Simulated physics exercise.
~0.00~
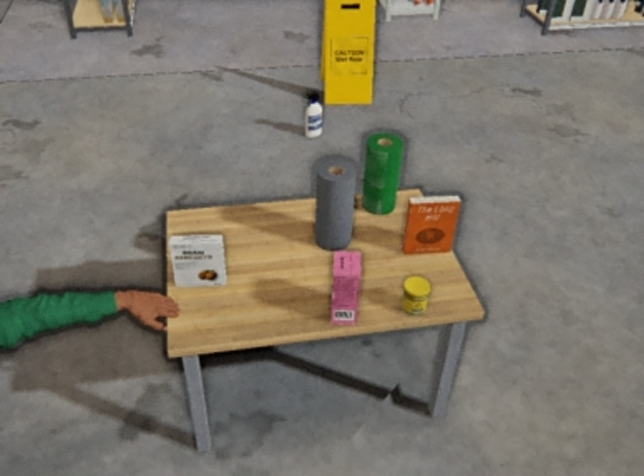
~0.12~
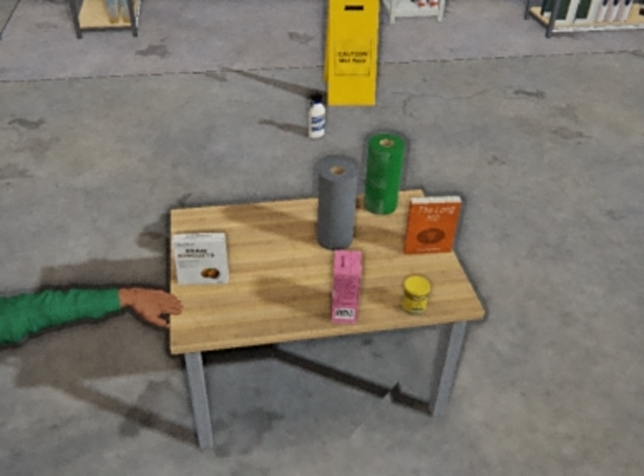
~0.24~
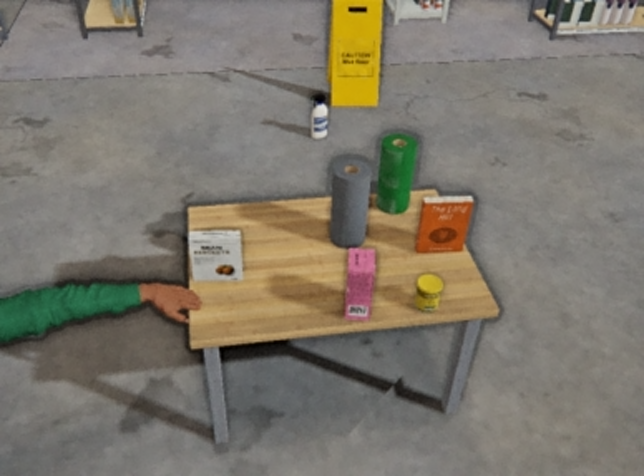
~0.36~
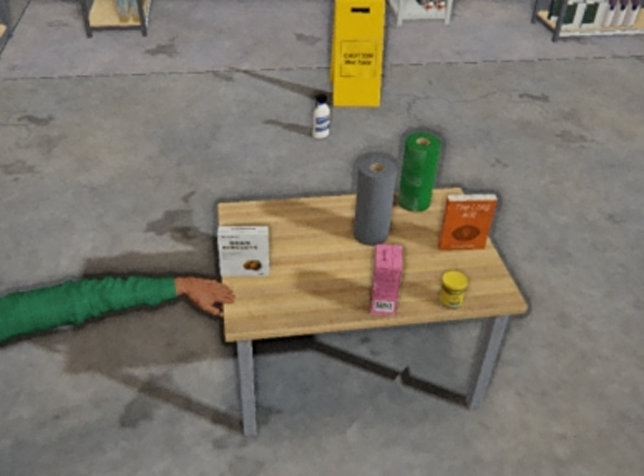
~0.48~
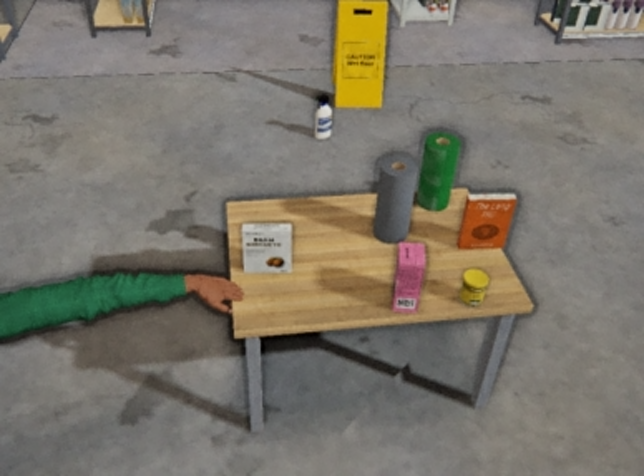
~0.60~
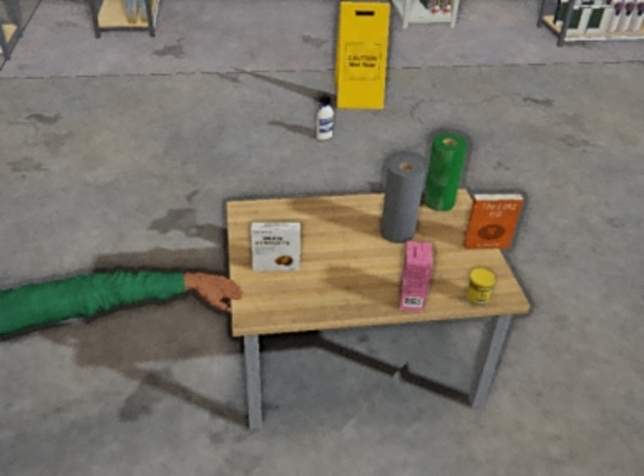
On a grey concrete floor in what looked like a store, a green-sleeved arm pushed a wooden table a short way to the right and stopped, and the two rolls, packet, carton, tin and orange book slid slightly on top but all stayed upright.
